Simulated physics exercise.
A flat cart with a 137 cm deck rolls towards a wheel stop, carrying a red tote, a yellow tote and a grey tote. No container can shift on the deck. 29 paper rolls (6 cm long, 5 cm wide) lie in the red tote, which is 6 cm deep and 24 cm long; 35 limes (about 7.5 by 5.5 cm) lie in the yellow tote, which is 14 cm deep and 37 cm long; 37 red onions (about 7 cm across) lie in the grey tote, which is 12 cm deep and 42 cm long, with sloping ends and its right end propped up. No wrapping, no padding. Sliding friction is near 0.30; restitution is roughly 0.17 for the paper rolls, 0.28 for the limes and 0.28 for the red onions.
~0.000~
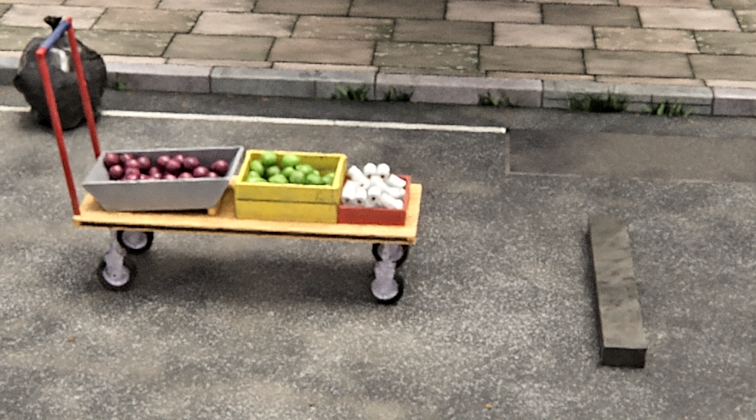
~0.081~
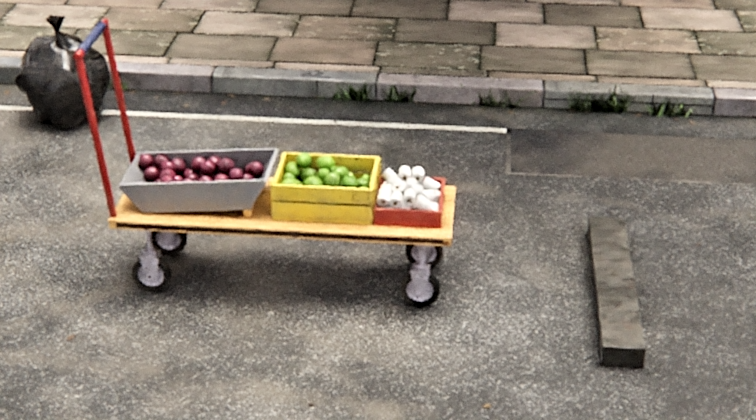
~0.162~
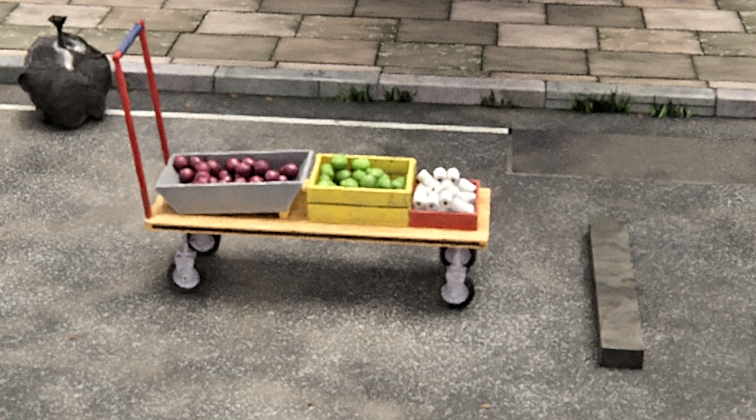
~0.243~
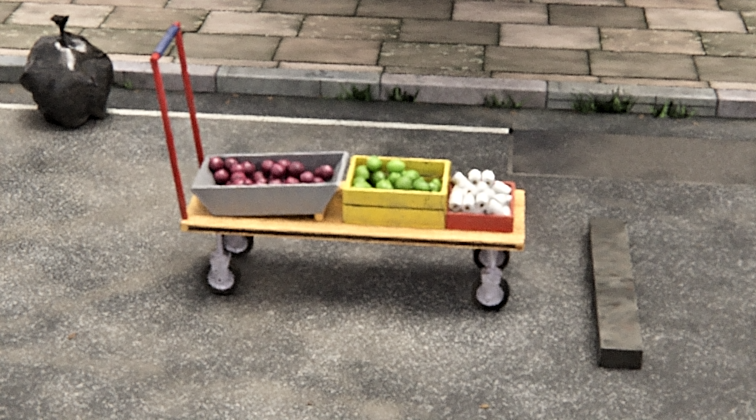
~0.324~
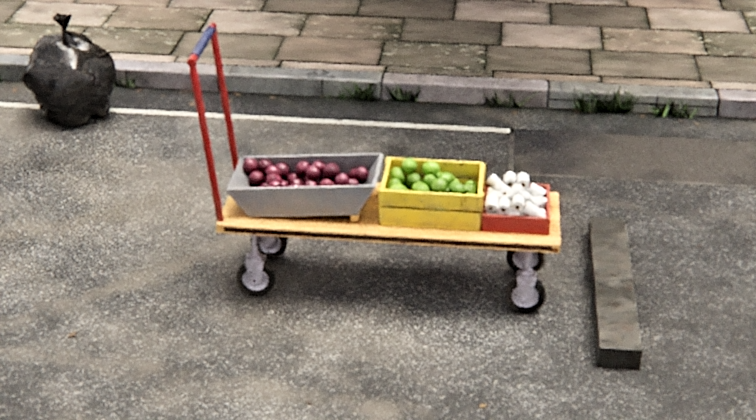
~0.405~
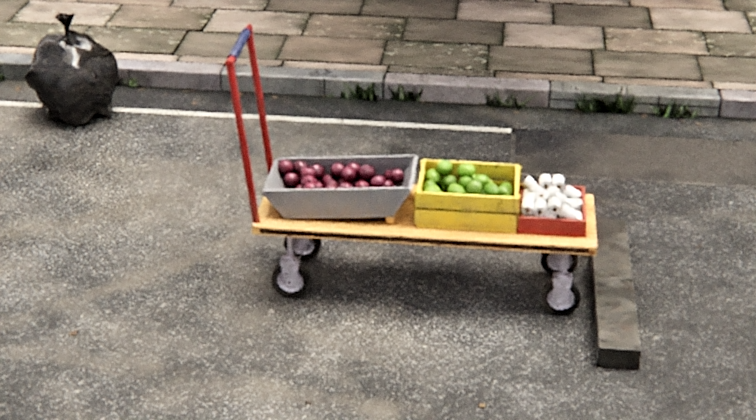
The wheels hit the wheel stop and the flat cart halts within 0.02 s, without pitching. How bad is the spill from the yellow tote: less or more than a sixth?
Fewer than one in six of the limes leave the yellow tote.
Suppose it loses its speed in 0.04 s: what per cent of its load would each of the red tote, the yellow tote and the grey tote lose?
In that case red tote 20, yellow tote 0, grey tote 0 per cent.
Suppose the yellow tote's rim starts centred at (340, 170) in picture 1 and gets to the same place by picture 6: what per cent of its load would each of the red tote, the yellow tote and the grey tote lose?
In that case red tote 10, yellow tote 0, grey tote 0 per cent.
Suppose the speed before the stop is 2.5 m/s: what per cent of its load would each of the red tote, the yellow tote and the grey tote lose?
In that case red tote 40, yellow tote 10, grey tote 10 per cent.
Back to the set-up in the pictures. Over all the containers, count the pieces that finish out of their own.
Some 12 pieces.
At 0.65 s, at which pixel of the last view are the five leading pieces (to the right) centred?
Around (613, 208).
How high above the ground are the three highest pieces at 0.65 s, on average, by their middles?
Roughly 56 cm.
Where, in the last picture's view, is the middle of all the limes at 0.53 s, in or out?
At about (493, 195).
After 0.43 s, impact.
After 0.53 s, the red tote is down by 2 of 29, the yellow tote has all 35 and the grey tote has all 37.
After 0.65 s, the red tote is down by 6 of 29, the yellow tote has all 35 and the grey tote has all 37.
After 0.88 s, the red tote is down by 8 of 29, the yellow tote is down by 1 of 35 and the grey tote is down by 1 of 37.
Final count (at 1.38 s), the red tote is down by 8 of 29, the yellow tote is down by 1 of 35 and the grey tote is down by 2 of 37. Asked share, 1 of 35, 3 per cent.
